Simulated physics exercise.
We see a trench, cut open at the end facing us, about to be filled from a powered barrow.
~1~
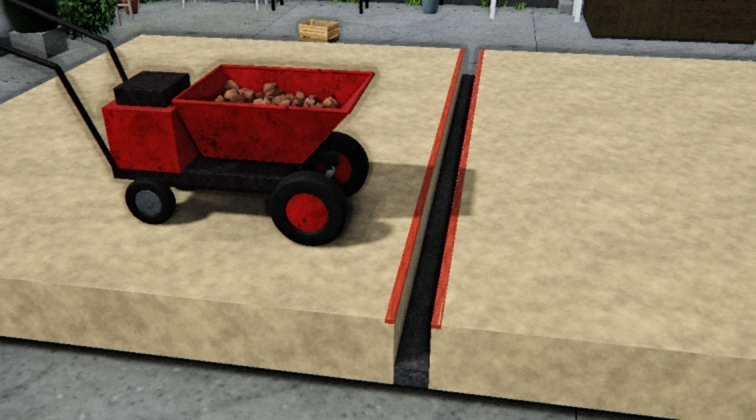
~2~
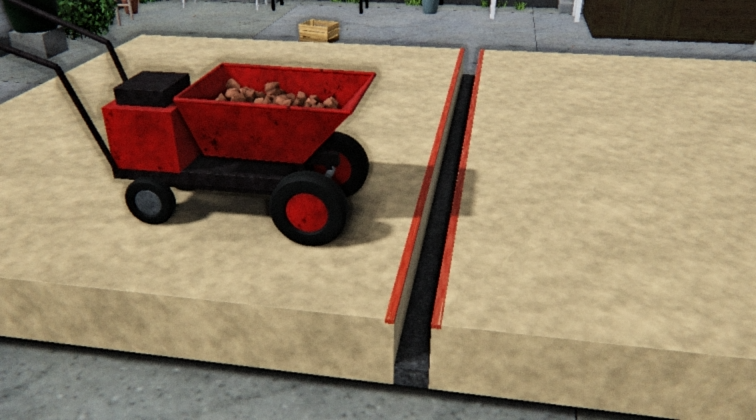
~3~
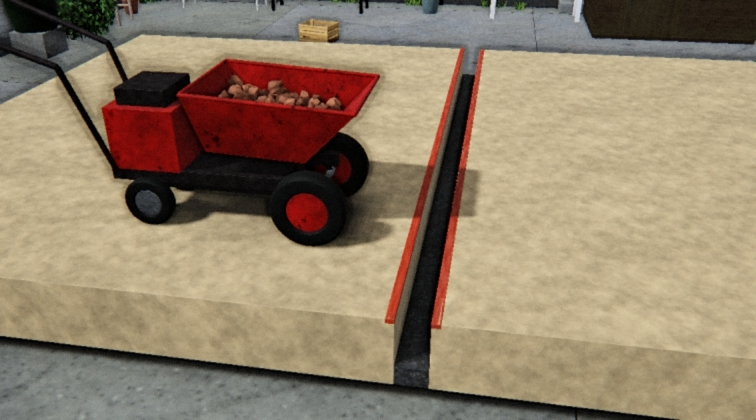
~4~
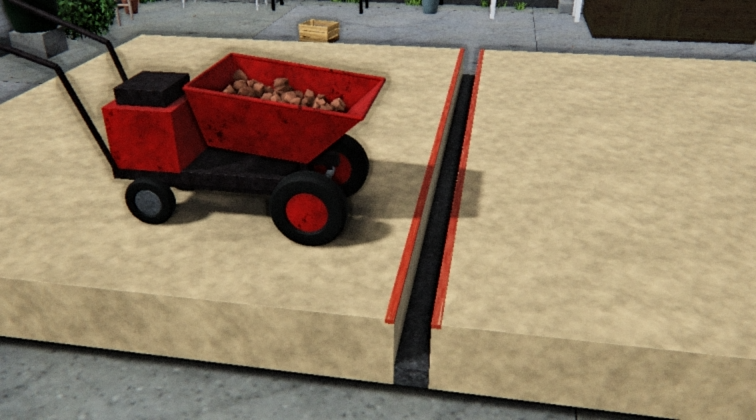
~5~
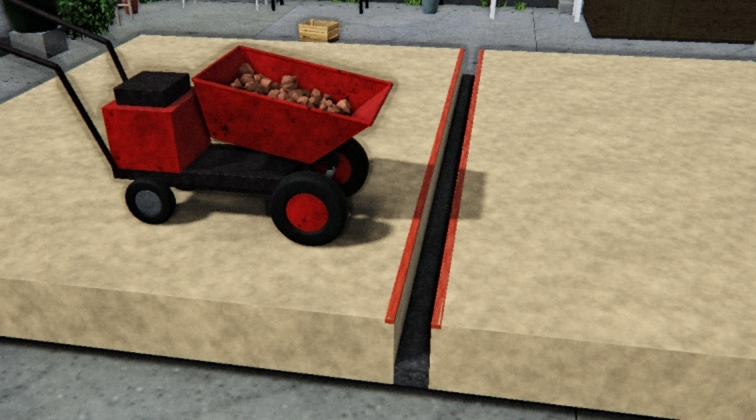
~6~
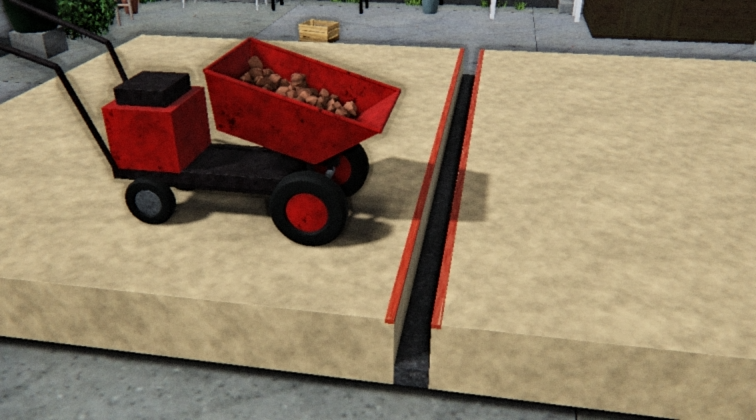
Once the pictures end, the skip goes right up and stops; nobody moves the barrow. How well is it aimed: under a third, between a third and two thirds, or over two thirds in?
The trench takes between a third and two thirds.
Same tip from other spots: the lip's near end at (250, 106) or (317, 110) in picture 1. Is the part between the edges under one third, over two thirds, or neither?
First below one third, then over two thirds.
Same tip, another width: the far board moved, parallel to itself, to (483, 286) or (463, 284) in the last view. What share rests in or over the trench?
In turn 100 and 80 in a hundred.
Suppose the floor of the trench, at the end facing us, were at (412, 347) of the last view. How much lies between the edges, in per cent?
Roughly 50 in a hundred.
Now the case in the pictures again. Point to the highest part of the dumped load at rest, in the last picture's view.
Close to (472, 213).
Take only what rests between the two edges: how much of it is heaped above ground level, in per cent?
It comes to 5 per cent or so.
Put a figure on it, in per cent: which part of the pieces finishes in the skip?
It comes to 0 per cent or so.
Just after the last frame, skip tipped steeply; every one in the skip.
A moment on, skip tipped steeply; the larger part in the skip; about a tenth in or heaped over the trench; about a tenth beyond it; just a few falling.
Further on, skip tipped right over; about a tenth in the skip; roughly a third in or heaped over the trench; roughly half beyond it.
When it is over, skip tipped right over; roughly half in or heaped over the trench; roughly half beyond it.
